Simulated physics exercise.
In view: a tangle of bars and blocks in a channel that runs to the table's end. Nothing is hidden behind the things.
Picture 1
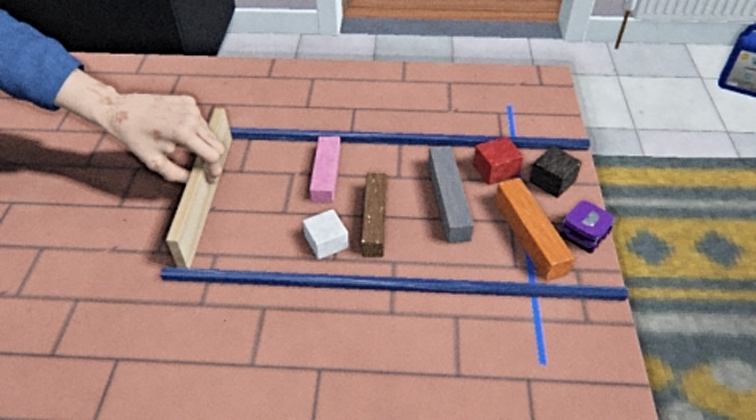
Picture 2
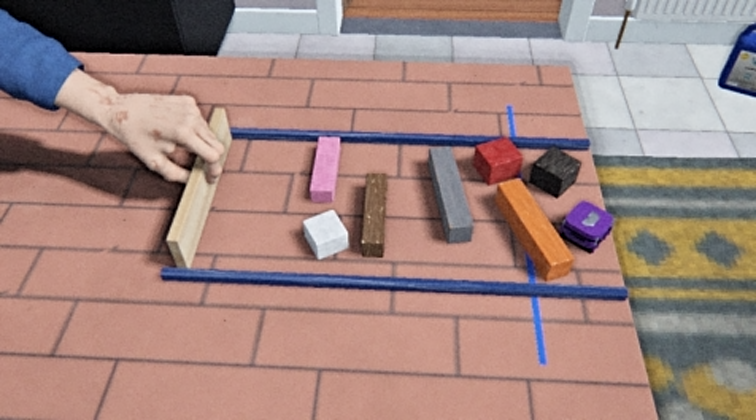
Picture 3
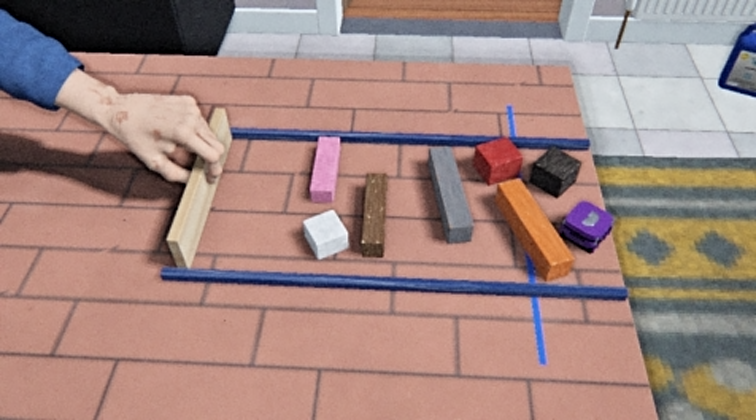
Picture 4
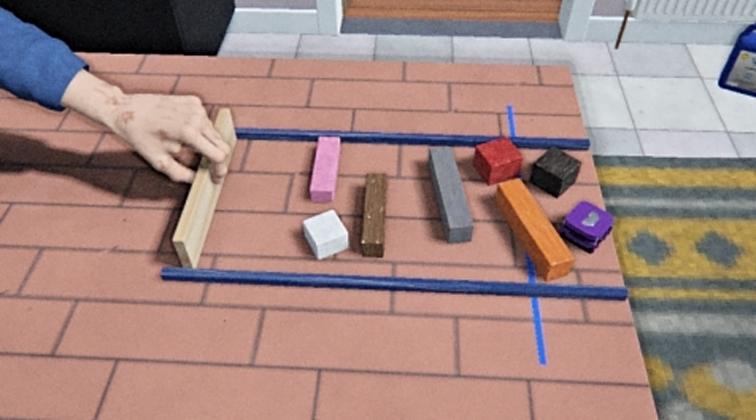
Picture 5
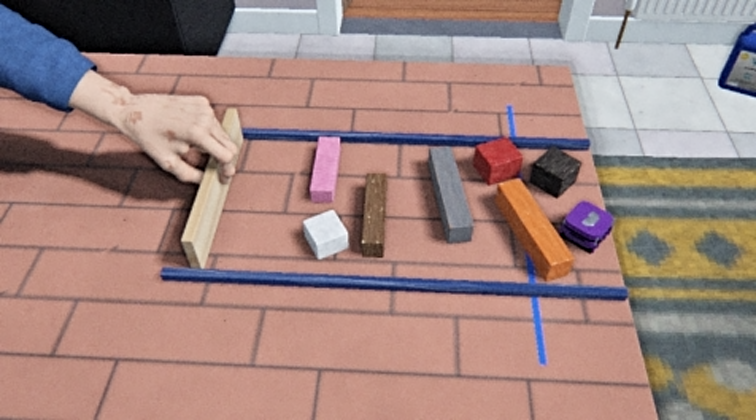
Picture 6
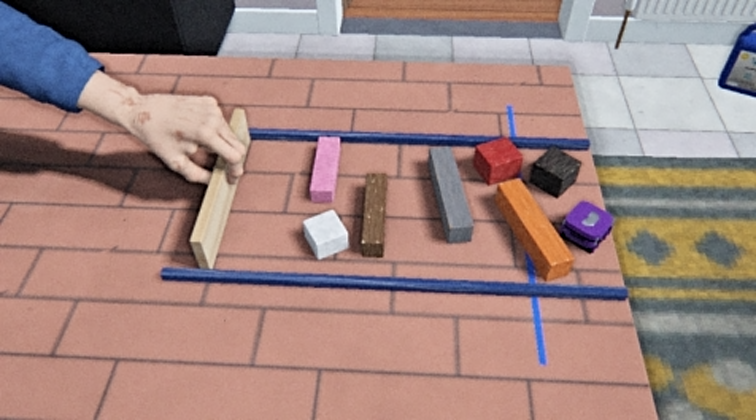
A hand slides a wooden board slightly right toward scattered coloured blocks, which stay still.
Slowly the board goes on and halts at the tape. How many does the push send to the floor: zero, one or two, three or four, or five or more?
In the end the number that fall off is three or four.
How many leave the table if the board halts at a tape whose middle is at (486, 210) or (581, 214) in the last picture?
Down on the floor: 1 and 6.
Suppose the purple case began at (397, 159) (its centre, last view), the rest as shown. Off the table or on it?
The purple case holds on.
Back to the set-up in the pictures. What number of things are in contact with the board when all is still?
The number is 2.
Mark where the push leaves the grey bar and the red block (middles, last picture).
The grey bar at (580, 194), the red block at (593, 153).
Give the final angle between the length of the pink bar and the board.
Roughly 0° out of line.
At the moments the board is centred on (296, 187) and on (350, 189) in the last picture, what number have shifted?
By then 0, and 3.
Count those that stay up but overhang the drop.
1 of them.
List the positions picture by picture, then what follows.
Purple case (587, 227); black block (555, 172); orange bar (532, 227); board (203, 184); tape (523, 212), in the first picture.
Black block (555, 172); board (203, 184), in the second picture.
Orange bar (532, 228); brown bar (375, 214), in the third picture.
Purple case (587, 227); pink bar (326, 169), in the fourth picture.
Black block (555, 172); white block (326, 235), in the fifth picture.
Purple case (587, 227); black block (555, 172); orange bar (532, 228); board (224, 185); tape (523, 212), in the sixth picture.
Soon after, none off yet; purple case at rest near (587, 227); black block at rest near (555, 172); orange bar at rest near (532, 228).
In the end, the number that fall off is three or four; gone, orange bar, black block and purple case.
